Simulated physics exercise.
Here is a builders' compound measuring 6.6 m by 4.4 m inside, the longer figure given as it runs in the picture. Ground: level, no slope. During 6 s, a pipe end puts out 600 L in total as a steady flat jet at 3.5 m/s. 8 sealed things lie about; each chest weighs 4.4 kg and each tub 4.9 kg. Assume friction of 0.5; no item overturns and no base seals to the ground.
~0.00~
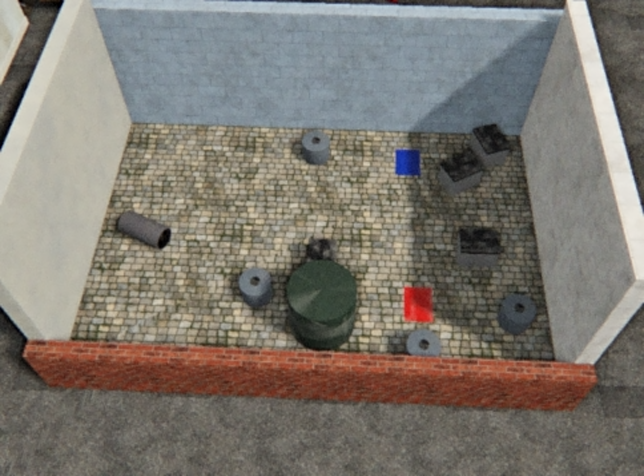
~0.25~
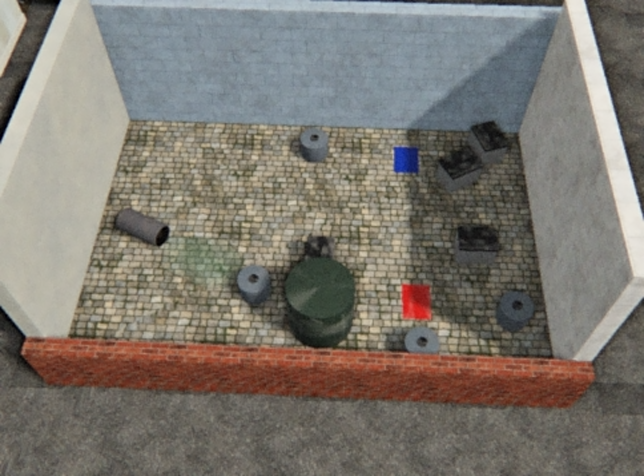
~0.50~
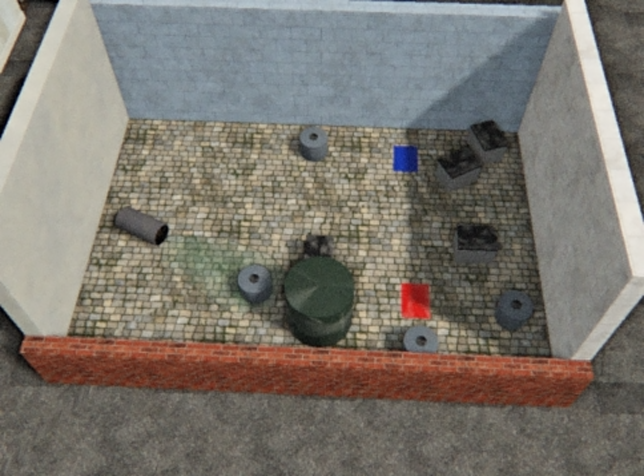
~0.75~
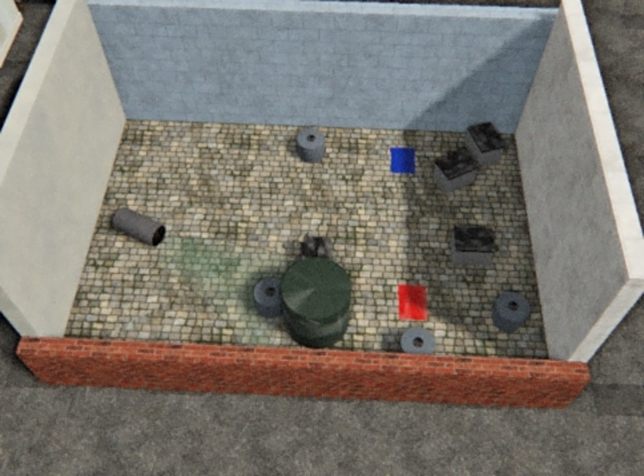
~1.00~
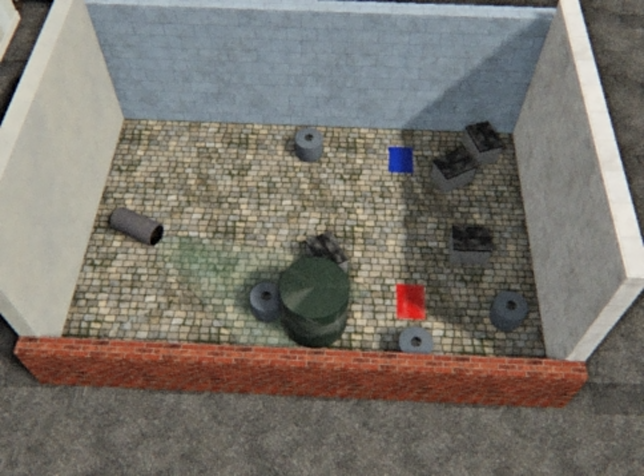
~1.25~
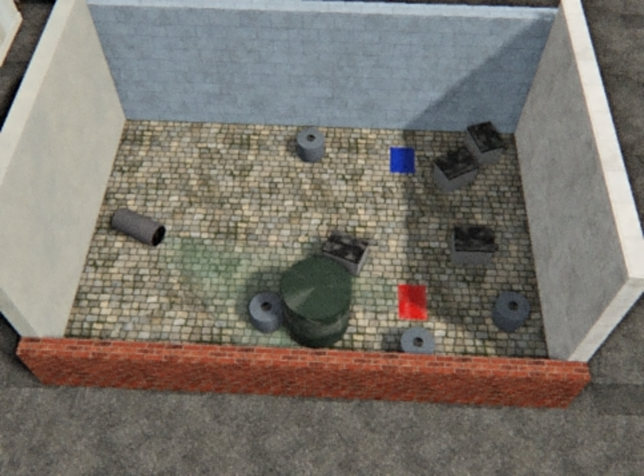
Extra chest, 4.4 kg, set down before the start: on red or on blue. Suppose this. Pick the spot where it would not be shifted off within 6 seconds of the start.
Blue.
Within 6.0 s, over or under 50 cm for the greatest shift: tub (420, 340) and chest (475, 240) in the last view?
Exceeds it; exceeds it.
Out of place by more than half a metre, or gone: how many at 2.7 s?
At that moment it comes to 2.
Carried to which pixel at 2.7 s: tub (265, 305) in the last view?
About (211, 322), give or take.
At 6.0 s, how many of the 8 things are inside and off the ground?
Count: 3.
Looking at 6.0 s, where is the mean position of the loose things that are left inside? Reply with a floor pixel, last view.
Around (422, 221).
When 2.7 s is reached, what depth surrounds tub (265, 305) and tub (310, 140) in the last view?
Depth approx. 2 cm / 0 cm.
After 1.8 s on red it would be 0 cm off in 1 cm of water; on blue it would be 0 cm off in 0 cm of water.
After 2.7 s on red it would be 19 cm off in 2 cm of water; on blue it would be 0 cm off in 0 cm of water.
After 4.2 s on red it would be 95 cm off in 4 cm of water; on blue it would be 0 cm off in 1 cm of water.
After 6.0 s on red it would be 148 cm off in 7 cm of water; on blue it would be 0 cm off in 1 cm of water.
